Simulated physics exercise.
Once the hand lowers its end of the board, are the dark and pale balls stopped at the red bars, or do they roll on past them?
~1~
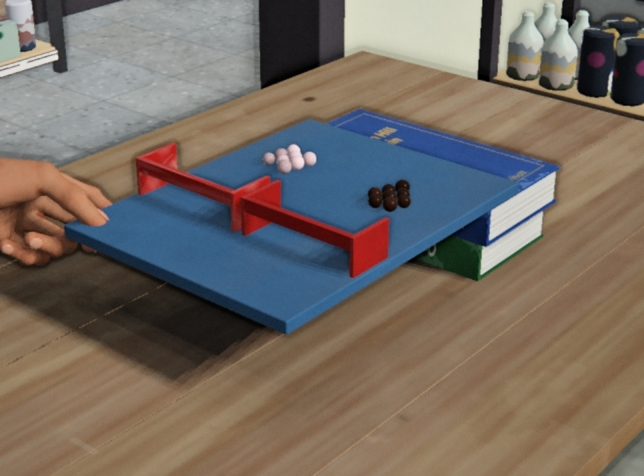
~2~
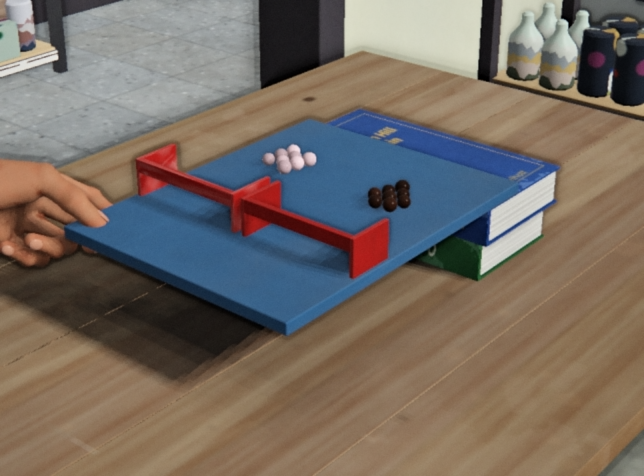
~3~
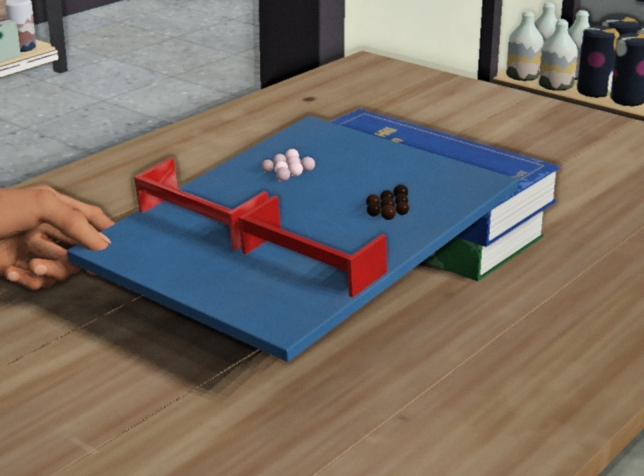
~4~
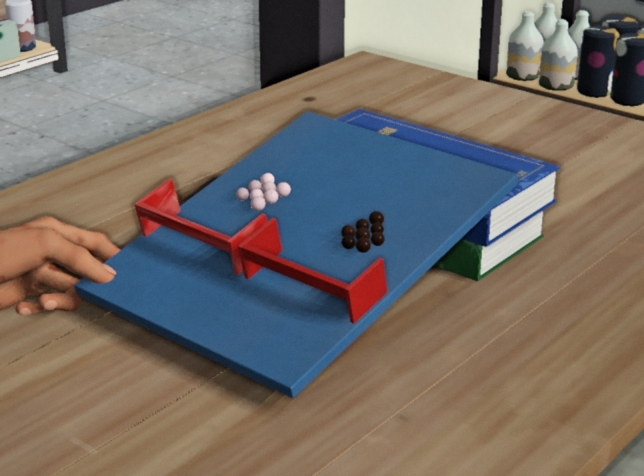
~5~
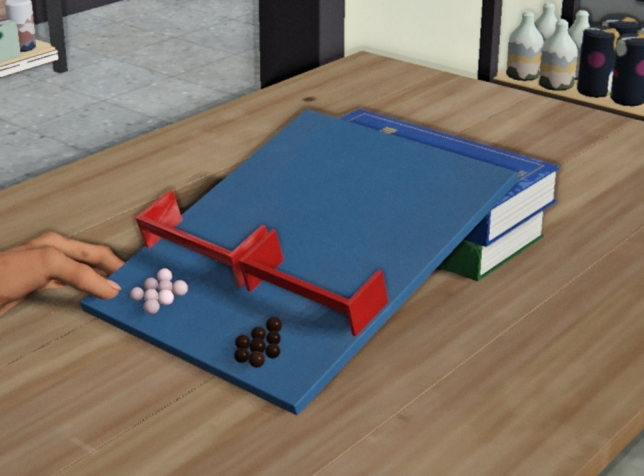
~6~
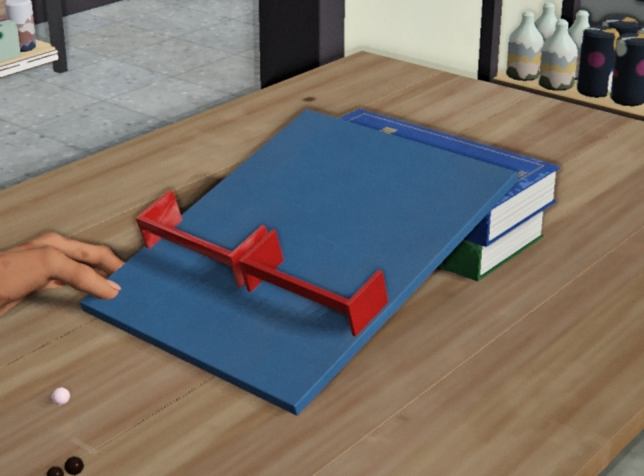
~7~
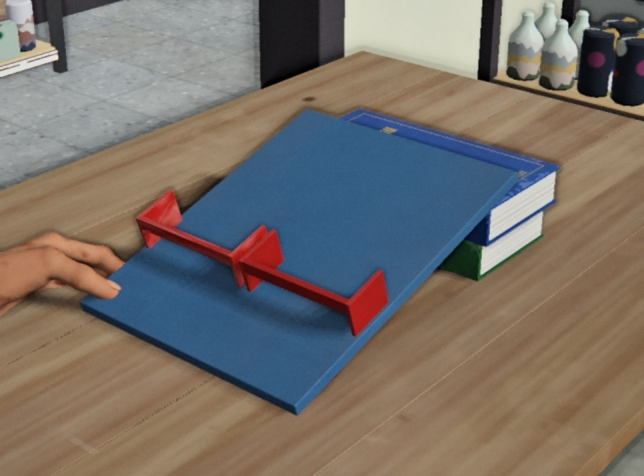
Both groups roll on past the red bars. The dark balls nearer the viewer and the pale ones farther away all pass beneath and leave the board.
